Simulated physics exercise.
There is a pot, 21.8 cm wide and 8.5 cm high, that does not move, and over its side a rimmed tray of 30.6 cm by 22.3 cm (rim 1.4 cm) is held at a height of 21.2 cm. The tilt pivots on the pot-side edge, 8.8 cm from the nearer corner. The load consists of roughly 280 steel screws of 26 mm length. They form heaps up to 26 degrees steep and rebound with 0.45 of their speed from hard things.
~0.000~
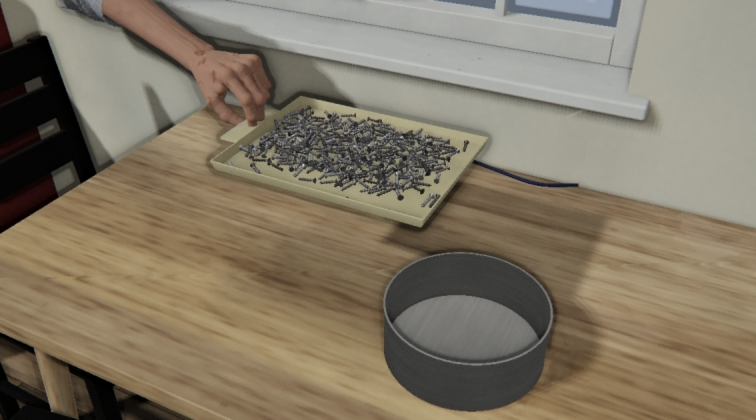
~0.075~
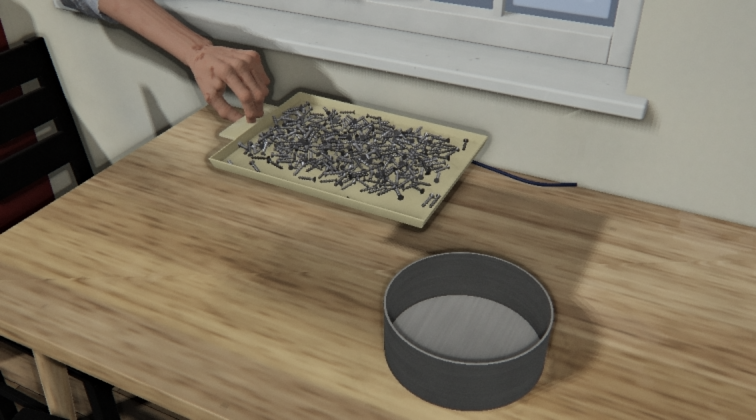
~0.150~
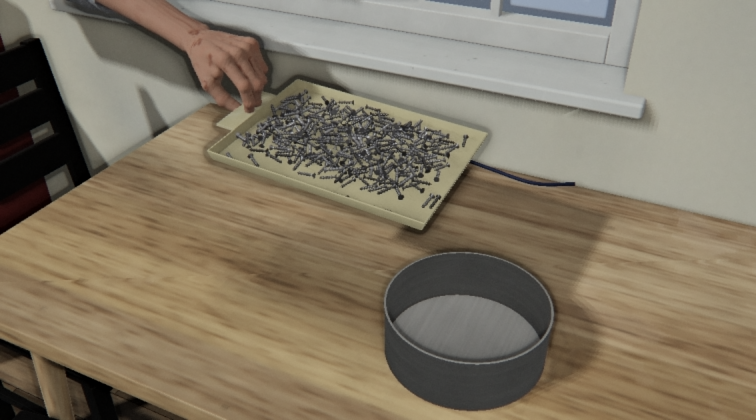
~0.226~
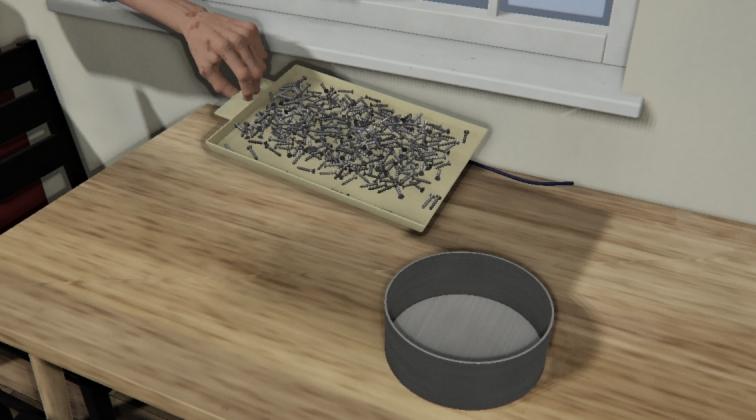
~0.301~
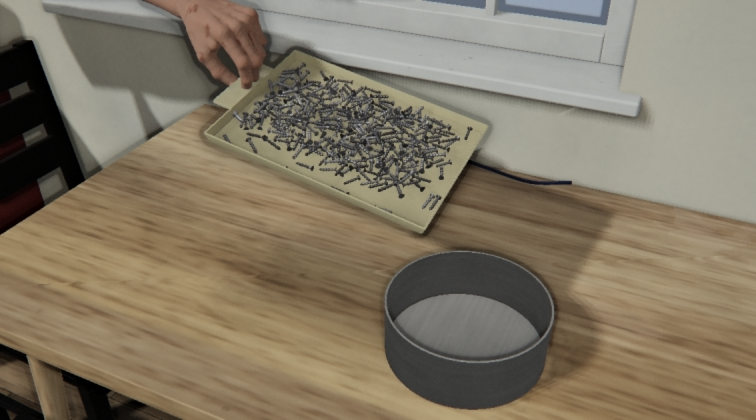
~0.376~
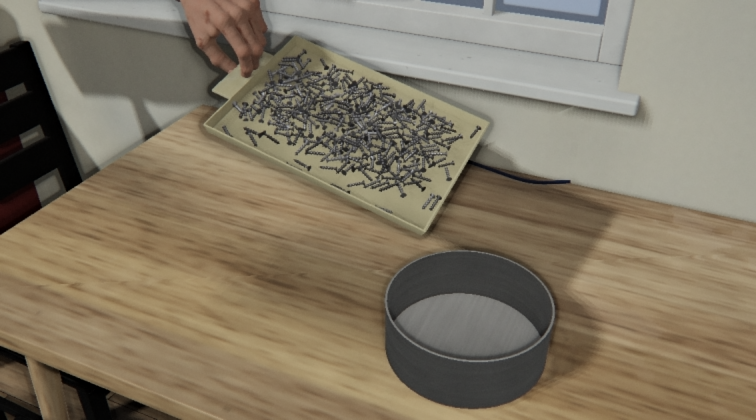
A hand lifts the left end of a cream tray of screws, tilting it rightward.
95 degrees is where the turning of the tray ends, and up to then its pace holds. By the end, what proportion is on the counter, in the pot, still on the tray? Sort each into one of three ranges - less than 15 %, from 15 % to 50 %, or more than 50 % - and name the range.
Ranges: Counter: Less than 15 %; pot: More than 50 %; tray: Less than 15 %.
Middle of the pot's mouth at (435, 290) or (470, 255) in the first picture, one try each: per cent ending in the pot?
Try one: ~ 100 %; try two: ~ 15 %.
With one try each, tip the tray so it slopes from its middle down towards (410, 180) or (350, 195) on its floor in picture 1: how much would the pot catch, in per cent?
The share comes to about 90 in a hundred, then about 40 in a hundred.
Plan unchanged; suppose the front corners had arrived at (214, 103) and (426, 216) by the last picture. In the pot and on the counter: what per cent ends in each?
Split: Pot = 60, counter = 40.
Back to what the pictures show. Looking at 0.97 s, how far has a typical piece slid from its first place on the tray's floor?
Around 17 centimetres.
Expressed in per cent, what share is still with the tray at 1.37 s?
About 10%.
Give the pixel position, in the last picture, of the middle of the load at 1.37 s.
The middle of the load should be at about (433, 351) by then.
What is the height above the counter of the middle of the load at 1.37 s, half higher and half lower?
About 2 cm.
Then, at 0.97 s, tilt 55 degrees; the tray holds 80 %, the pot 5 %.
After 1.37 s, tilt 79 degrees; the tray holds 10 %, the pot 75 %.
After 1.85 s, tilt 95 degrees; the tray holds 0 %, the pot 95 %.
At rest (2.2 s), counter 5 %, pot 95 %, tray 0 %.
